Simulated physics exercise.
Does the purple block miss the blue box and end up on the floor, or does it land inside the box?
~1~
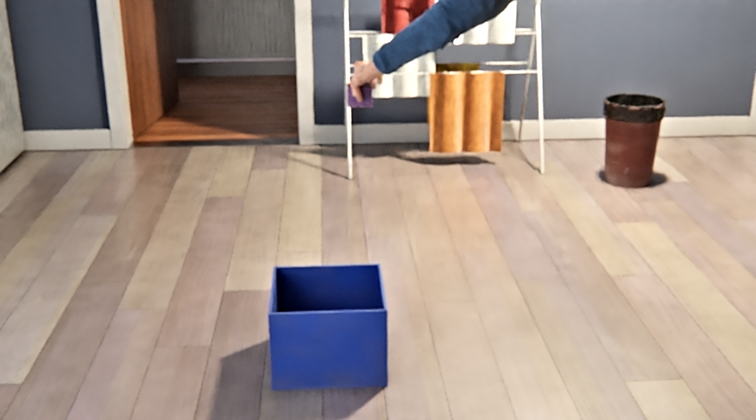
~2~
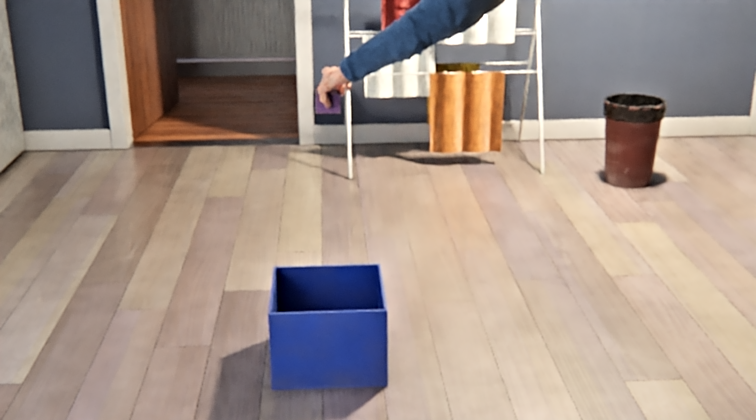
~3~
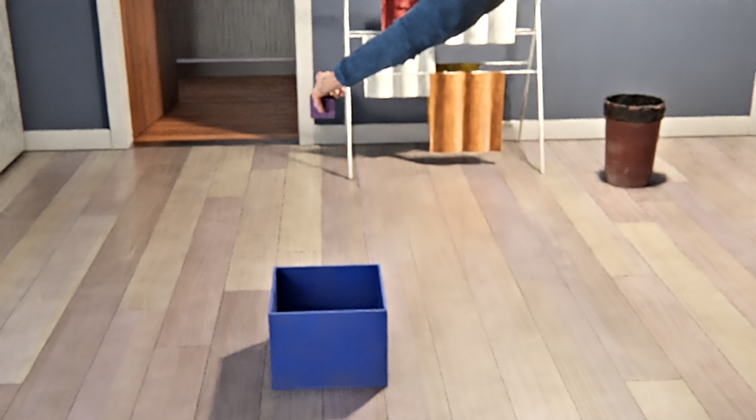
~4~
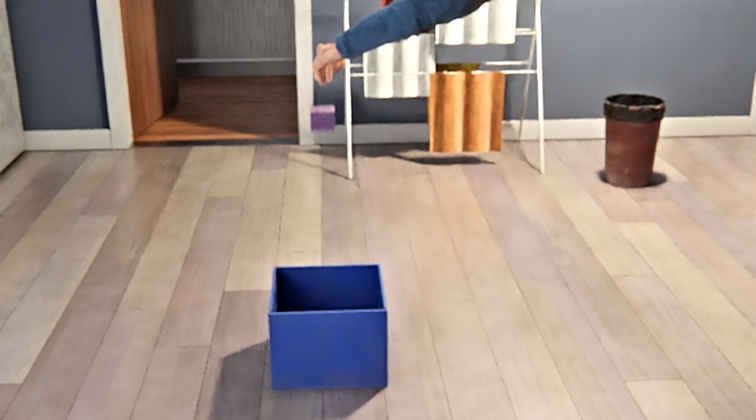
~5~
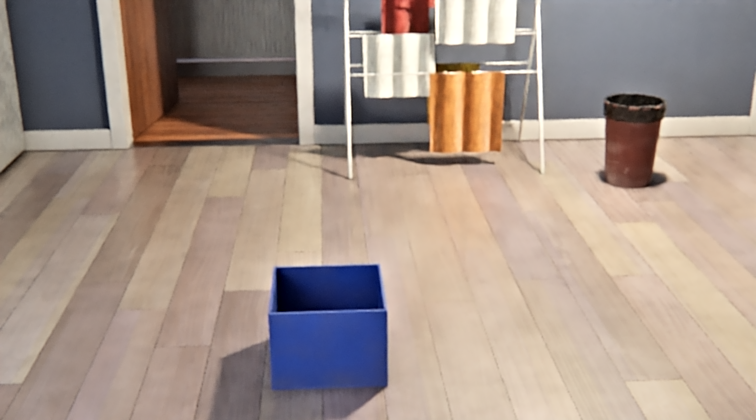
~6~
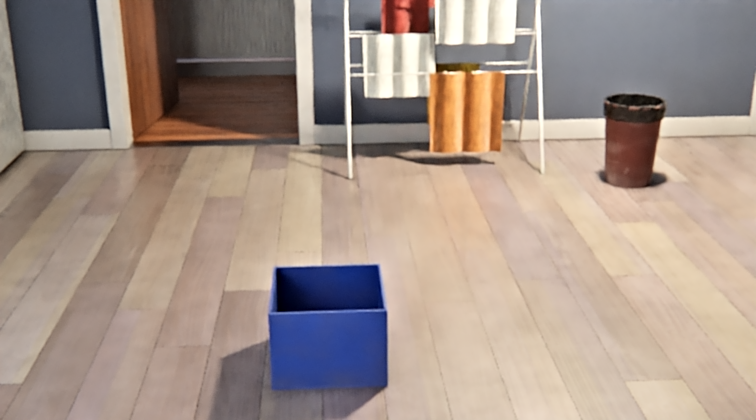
It lands inside the blue box. After the hand lets go it drops out of sight behind the box's walls, and no block is left on the open floor.
